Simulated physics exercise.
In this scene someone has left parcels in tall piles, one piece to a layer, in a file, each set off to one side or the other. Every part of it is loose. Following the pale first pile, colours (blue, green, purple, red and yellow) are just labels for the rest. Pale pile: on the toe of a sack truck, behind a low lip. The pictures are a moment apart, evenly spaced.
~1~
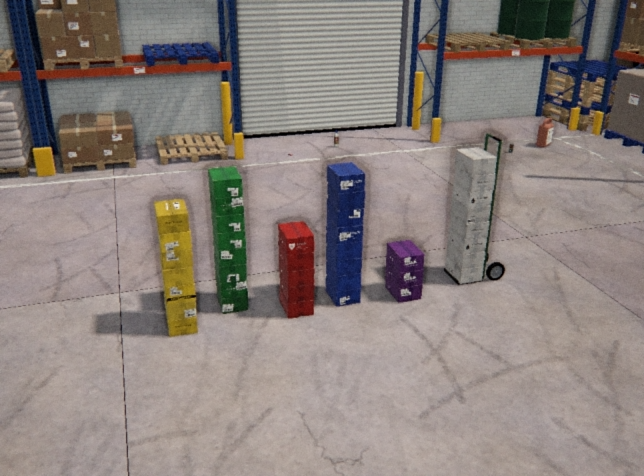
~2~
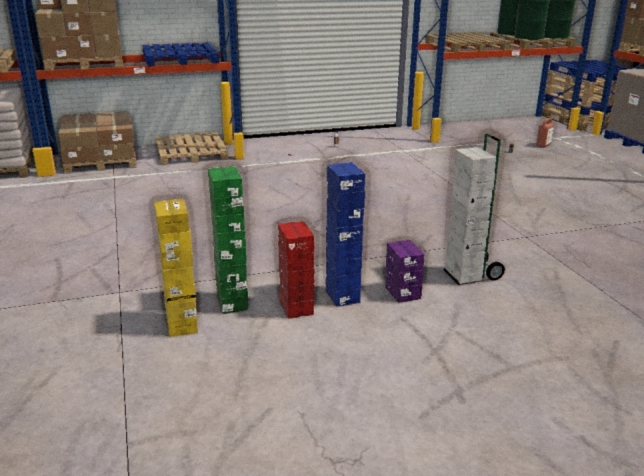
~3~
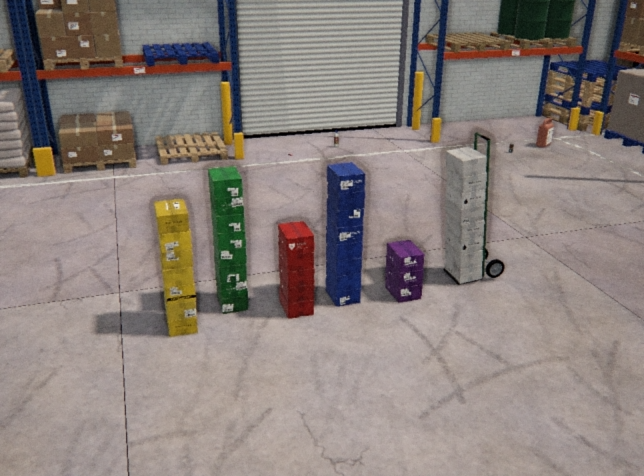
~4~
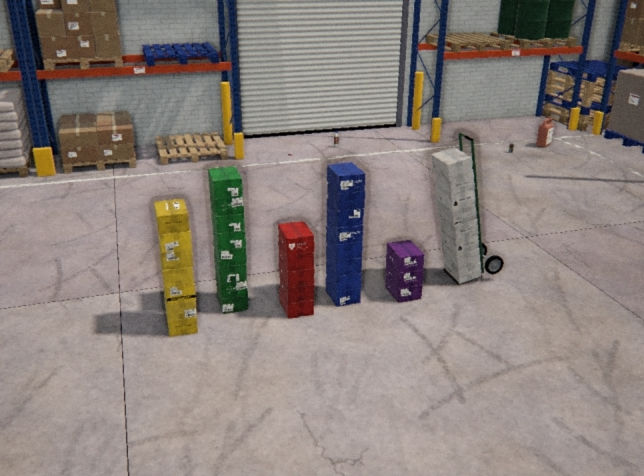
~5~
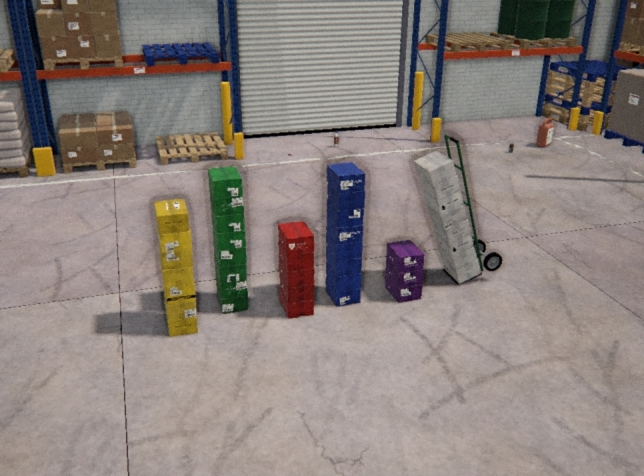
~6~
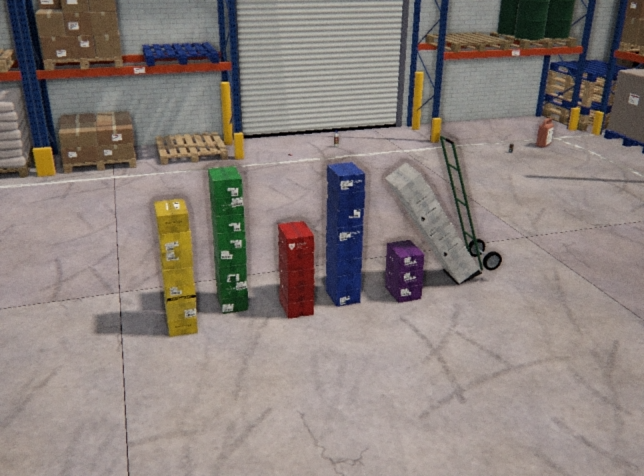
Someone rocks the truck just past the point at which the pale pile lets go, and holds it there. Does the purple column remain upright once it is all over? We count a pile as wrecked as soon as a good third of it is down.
Yes.
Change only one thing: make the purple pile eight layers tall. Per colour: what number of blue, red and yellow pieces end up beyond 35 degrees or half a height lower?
When it all settles, blue has 7 down, red has 4, and yellow has 7.
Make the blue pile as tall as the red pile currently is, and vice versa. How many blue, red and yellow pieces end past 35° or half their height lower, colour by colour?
By colour: Blue 0, red 0, yellow 0.
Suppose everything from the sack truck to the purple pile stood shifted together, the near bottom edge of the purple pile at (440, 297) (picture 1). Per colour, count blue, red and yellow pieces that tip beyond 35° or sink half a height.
By my count it's blue 0, red 0, yellow 0.
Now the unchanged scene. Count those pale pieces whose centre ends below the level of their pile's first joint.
Pale piece tally: 2.
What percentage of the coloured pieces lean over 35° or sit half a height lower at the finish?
Some 0 per cent of them.
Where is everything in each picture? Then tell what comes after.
In the first picture (places mark the middle of the side facing us), truck frame (497, 170) level; top purple parcel (405, 248); top blue parcel (352, 184); the rest undisturbed.
Truck frame (496, 170) level; top purple parcel (405, 248), in the second picture.
Truck frame (488, 169) rocked barely, top of the pale pile leaning barely; top purple parcel (405, 248); the rest undisturbed, in the third picture.
Truck frame (475, 169) rocked a little, top of the pale pile leaning a little; top purple parcel (405, 248); the rest undisturbed, in the fourth picture.
Truck frame (463, 170) rocked clearly, top of the pale pile leaning clearly; top purple parcel (405, 248); the rest undisturbed, in the fifth picture.
Truck frame (459, 171) rocked clearly, top of the pale pile leaning well over; top purple parcel (405, 248); top yellow parcel (174, 224); the rest undisturbed, in the sixth picture.
Soon after the last picture, 8 of the pale pile down; none of the 3 purple parcels down (0 of 31 in all colours); top purple parcel unmoved.
A little later, 8 of the pale pile down; none of the 3 purple parcels down (0 of 31 in all colours); top purple parcel shifted a little.
Later still, 8 of the pale pile down; none of the 3 purple parcels down (0 of 31 in all colours); top purple parcel shifted half its height; top blue parcel shifted half its height.
At rest, 8 of the pale pile down; none of the 3 purple parcels down (0 of 31 in all colours); top purple parcel shifted half its height; top blue parcel shifted half its height. As the last picture would show them, middles, top purple parcel near (397, 258), top blue parcel near (339, 178).
